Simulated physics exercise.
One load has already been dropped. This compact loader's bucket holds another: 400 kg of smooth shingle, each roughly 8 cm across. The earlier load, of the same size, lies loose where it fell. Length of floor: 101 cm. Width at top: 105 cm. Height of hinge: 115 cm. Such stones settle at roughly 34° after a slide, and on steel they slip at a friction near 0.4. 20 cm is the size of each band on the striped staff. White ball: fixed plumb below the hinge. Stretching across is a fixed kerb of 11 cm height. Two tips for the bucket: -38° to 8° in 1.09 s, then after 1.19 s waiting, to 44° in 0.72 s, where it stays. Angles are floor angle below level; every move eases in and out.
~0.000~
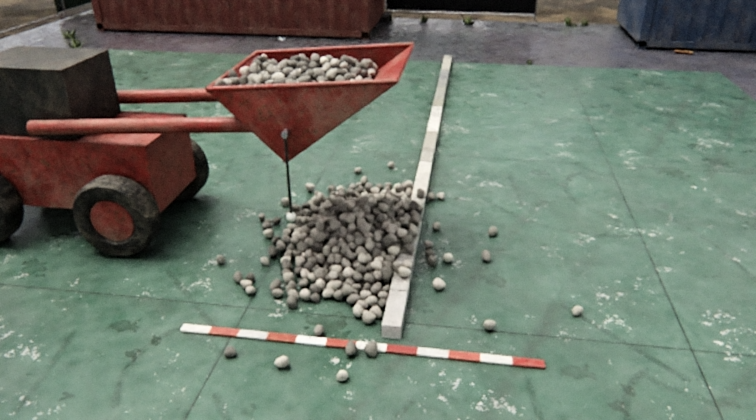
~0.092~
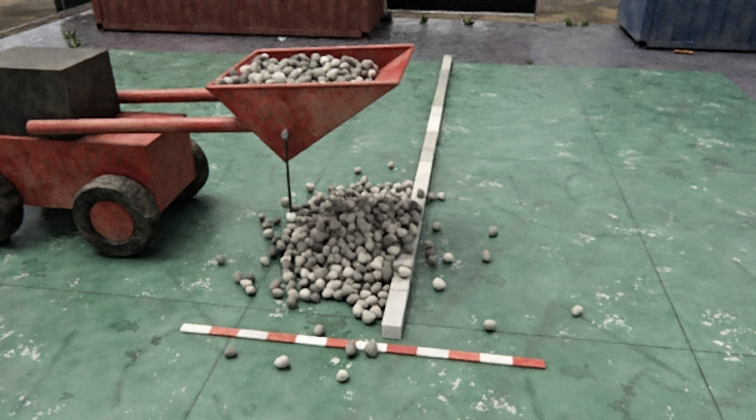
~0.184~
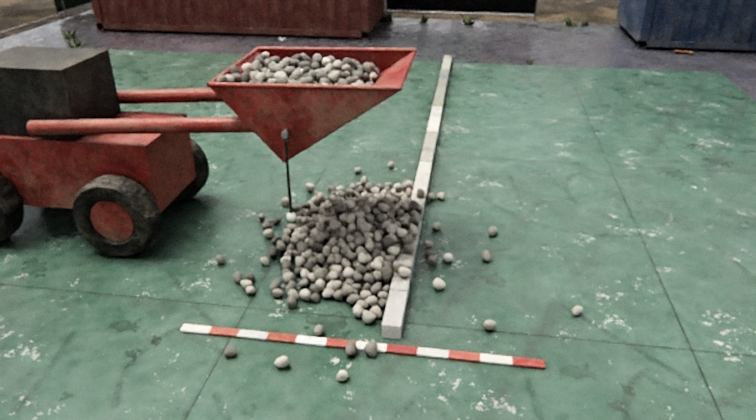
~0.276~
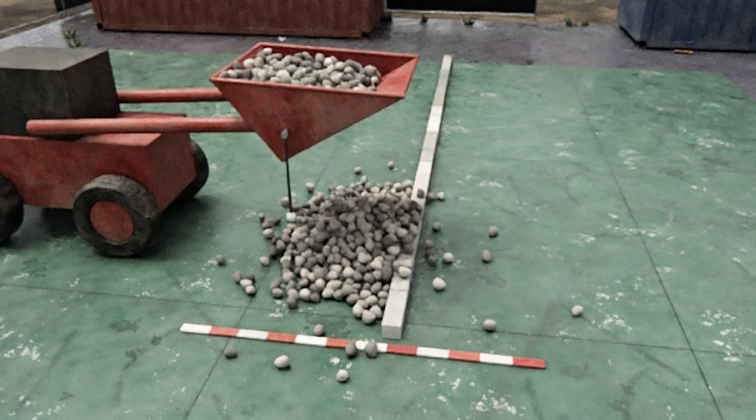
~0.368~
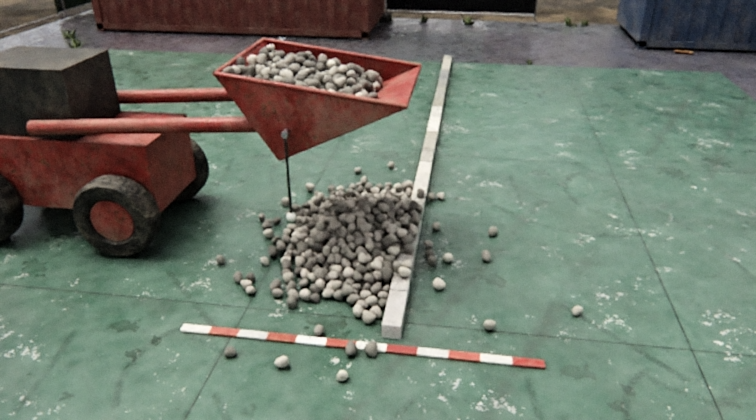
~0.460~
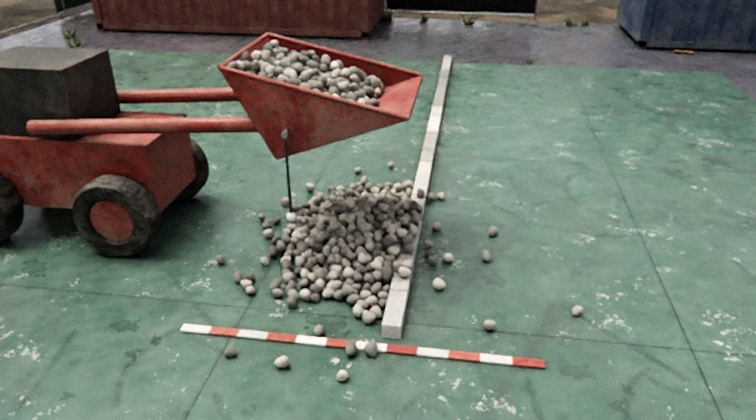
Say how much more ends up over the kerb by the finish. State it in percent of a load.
Some 69 per cent is added.
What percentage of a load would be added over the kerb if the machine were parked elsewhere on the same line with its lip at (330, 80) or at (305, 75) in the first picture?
Some 15 percent first and 5 percent second.
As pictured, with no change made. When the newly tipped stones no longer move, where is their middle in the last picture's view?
Near (437, 233).
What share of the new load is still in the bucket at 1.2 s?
Some 100 percent, roughly.
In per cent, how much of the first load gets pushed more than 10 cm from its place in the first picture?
Estimate: 5 %, roughly.
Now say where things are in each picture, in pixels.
In the first picture, the bucket is at -38°, its lip at (398, 81); the top of the load is at (334, 63). The earlier load is highest near (361, 212), 25 cm above ground level, 98 % on this side of the kerb, 2 % over the kerb.
In the second picture, lip at (398, 83), floor tilted -37°, highest stones at (327, 64); the stones move at 0.1 m/s on average.
In the third picture, lip at (401, 89), floor tilted -34°, highest stones at (301, 61); the stones move at 0.2 m/s on average.
In the fourth picture, the bucket is at -31°, its lip at (404, 97); the top of the load is at (276, 60); the stones move at 0.2 m/s on average.
In the fifth picture, the bucket is at -26°, its lip at (407, 107); the top of the load is at (268, 56); the stones move at 0.2 m/s on average.
In the sixth picture, lip at (409, 119), floor tilted -20°, highest stones at (271, 52); the stones move at 0.3 m/s on average.
After 0.8 s the floor is at 1°; in per cent of one load, 100 in the bucket, 98 on this side of the kerb, 2 over the kerb; the foremost stones are at (473, 261).
After 1.2 s the floor is at 8°; in per cent of one load, 100 in the bucket, 98 on this side of the kerb, 2 over the kerb; the foremost stones are at (473, 261).
After 3.5 s the floor is at 44°; in per cent of one load, 1 in the bucket, 135 on this side of the kerb, 64 over the kerb; the foremost stones are at (566, 268).
After 6.1 s the floor is at 44°; in per cent of one load, 0 in the bucket, 128 on this side of the kerb, 71 over the kerb; the foremost stones are at (568, 251). Net gain over the kerb, 69.
